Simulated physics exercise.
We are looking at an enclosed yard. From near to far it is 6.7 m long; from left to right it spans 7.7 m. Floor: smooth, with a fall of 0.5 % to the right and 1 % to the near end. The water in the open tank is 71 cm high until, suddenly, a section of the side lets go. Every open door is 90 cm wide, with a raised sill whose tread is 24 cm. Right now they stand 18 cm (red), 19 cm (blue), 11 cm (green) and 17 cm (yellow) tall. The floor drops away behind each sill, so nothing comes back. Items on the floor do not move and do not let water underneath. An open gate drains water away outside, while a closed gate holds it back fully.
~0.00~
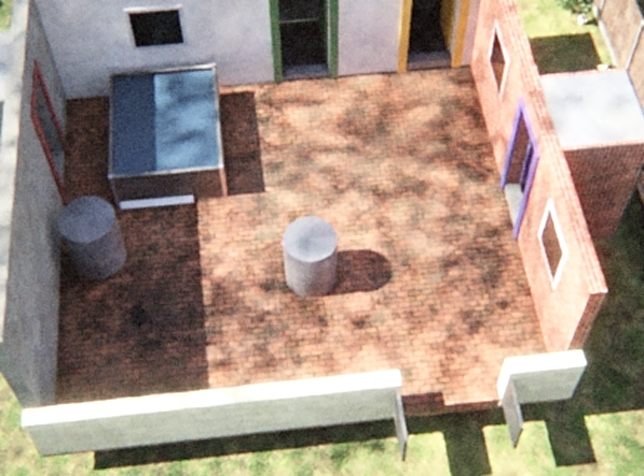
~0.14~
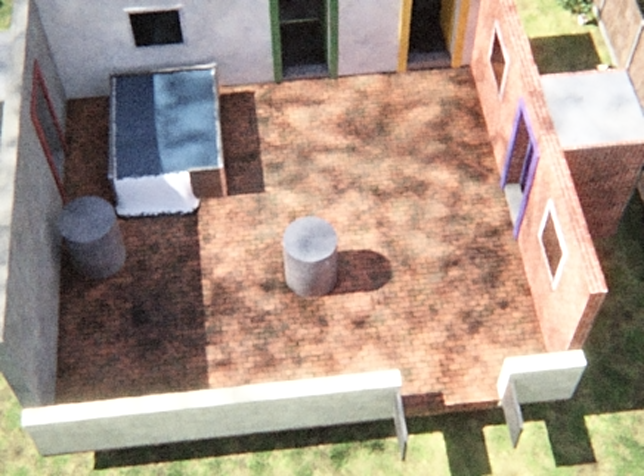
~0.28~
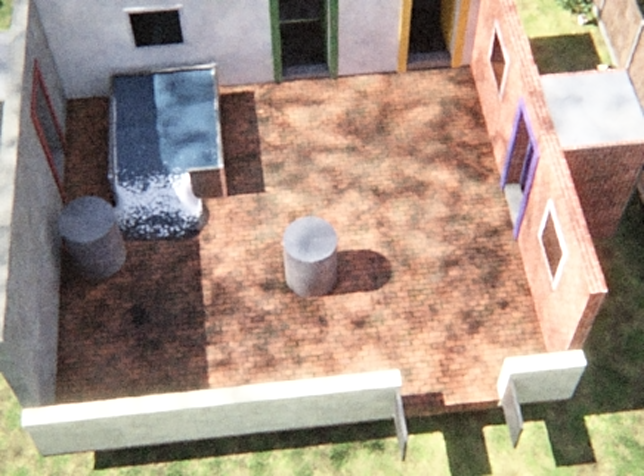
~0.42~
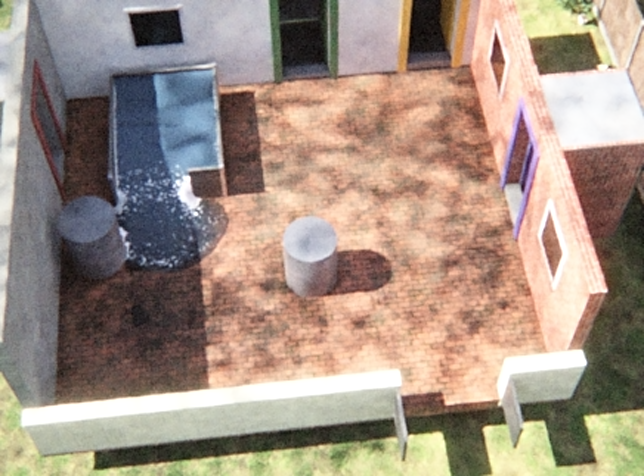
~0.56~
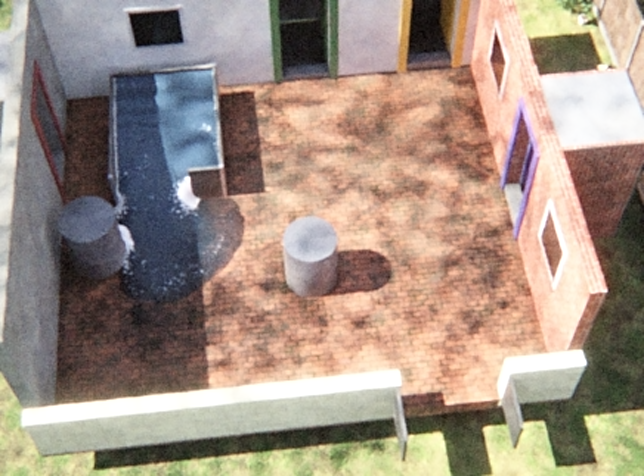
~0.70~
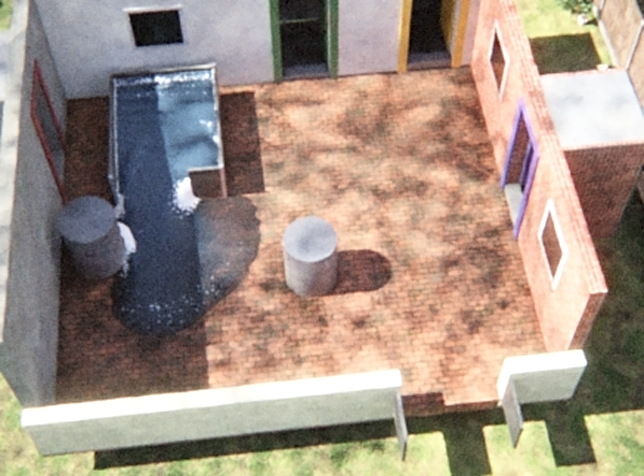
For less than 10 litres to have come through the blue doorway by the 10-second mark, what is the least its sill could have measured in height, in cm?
6 cm or so.
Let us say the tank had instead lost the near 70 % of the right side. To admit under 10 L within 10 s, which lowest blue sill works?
Then roughly 21 cm.
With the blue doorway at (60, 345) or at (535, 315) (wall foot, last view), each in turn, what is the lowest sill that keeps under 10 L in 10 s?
Minimums: About 11.5 cm and 14.5 cm.
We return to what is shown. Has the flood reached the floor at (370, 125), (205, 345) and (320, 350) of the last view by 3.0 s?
One by one: Clear, drenched, drenched.
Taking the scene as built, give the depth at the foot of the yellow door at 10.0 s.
It comes to about 9.0 centimetres deep.
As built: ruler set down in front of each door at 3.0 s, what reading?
Centimetres: Red = 6, blue = 0, green = 0, yellow = 0.
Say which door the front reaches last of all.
Last in order comes the yellow door.
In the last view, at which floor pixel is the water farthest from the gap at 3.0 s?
Front tip: Approx. (490, 385) px.
After 1.4 s water covers 25 % of the floor, deepest (48 cm) near (126, 237); it has not reached the blue door.
After 3.0 s water covers 40 % of the floor, deepest (30 cm) near (67, 430); it has not reached the blue door.
After 10.0 s water covers 80 % of the floor, deepest (14 cm) near (535, 380); 7 cm at the blue door, 0 litres in over its 19 cm sill.
At the blue door as built, the water arrived by 4.7 s and peaked near 9 cm at 8.8 s.
Run again over the same 10 s with other heights there, 16 litres in over 5 cm, 7 litres over 6.5 cm. The limit of 10 litres is kept from about 6 cm up.
